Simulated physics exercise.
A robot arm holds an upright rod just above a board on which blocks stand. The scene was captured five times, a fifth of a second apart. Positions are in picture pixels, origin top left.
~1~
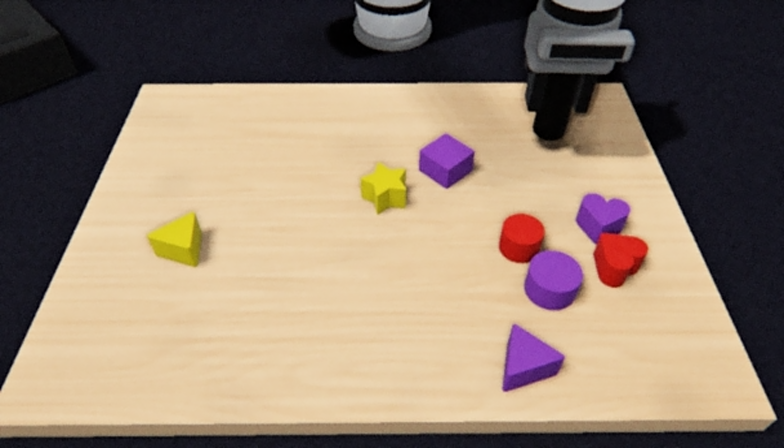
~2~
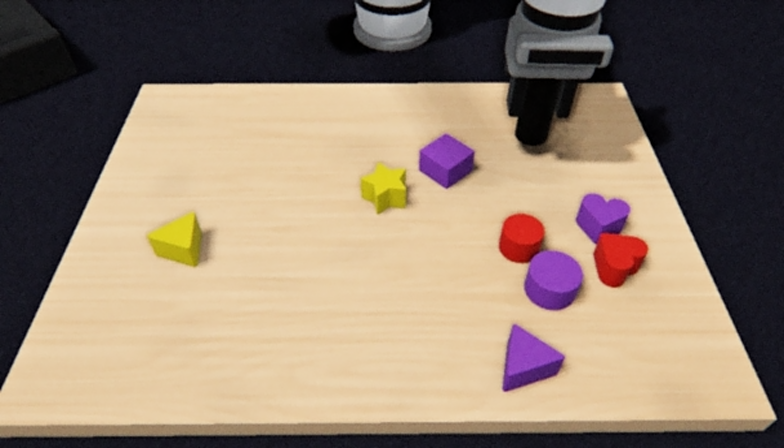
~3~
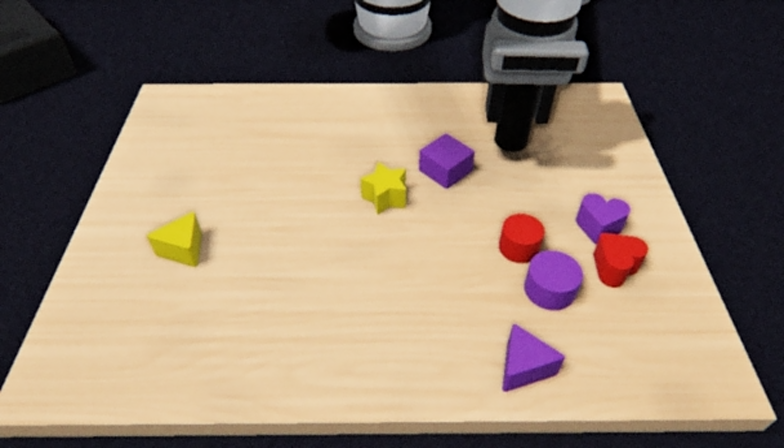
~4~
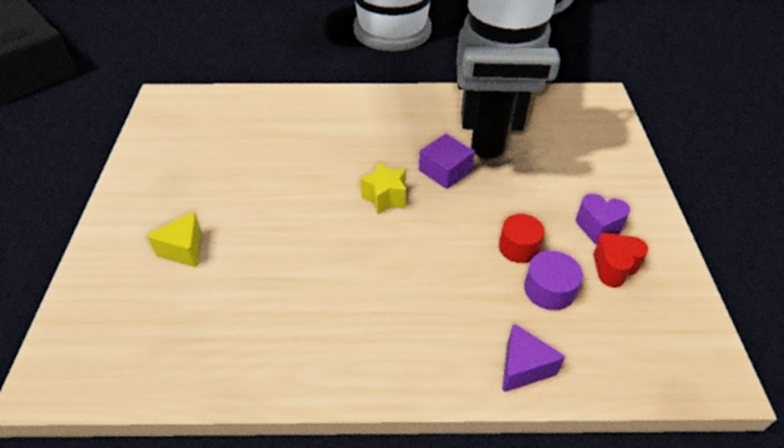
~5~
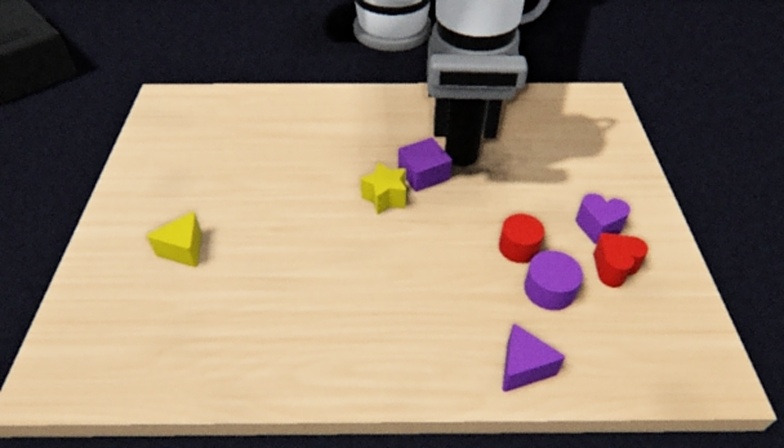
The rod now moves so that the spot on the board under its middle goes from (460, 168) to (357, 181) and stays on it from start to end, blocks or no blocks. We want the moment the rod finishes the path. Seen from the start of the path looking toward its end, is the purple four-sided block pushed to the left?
Final answer: No.
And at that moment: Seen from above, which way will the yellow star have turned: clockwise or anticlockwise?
My prediction: CCW.
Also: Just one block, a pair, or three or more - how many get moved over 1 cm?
It's going to be two.
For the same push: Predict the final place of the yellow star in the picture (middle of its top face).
Somewhere near (347, 191).
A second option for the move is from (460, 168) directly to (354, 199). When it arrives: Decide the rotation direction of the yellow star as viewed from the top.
It turns counter-clockwise.
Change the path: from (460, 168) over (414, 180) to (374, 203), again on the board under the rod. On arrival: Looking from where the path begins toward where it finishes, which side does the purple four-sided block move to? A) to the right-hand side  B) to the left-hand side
A (to the right-hand side)
The first path, step by step. One third of the way, rod (427, 160); yellow star (366, 184), turned 45° anticlockwise; purple four-sided block (389, 155), turned 15° clockwise.
Two thirds of the way, rod (391, 164); yellow star (355, 185), turned 90° anticlockwise; purple four-sided block (353, 157), turned 25° clockwise.
At the end, rod (356, 169); yellow star (347, 191), turned 115° anticlockwise; purple four-sided block (318, 158), turned 40° clockwise.
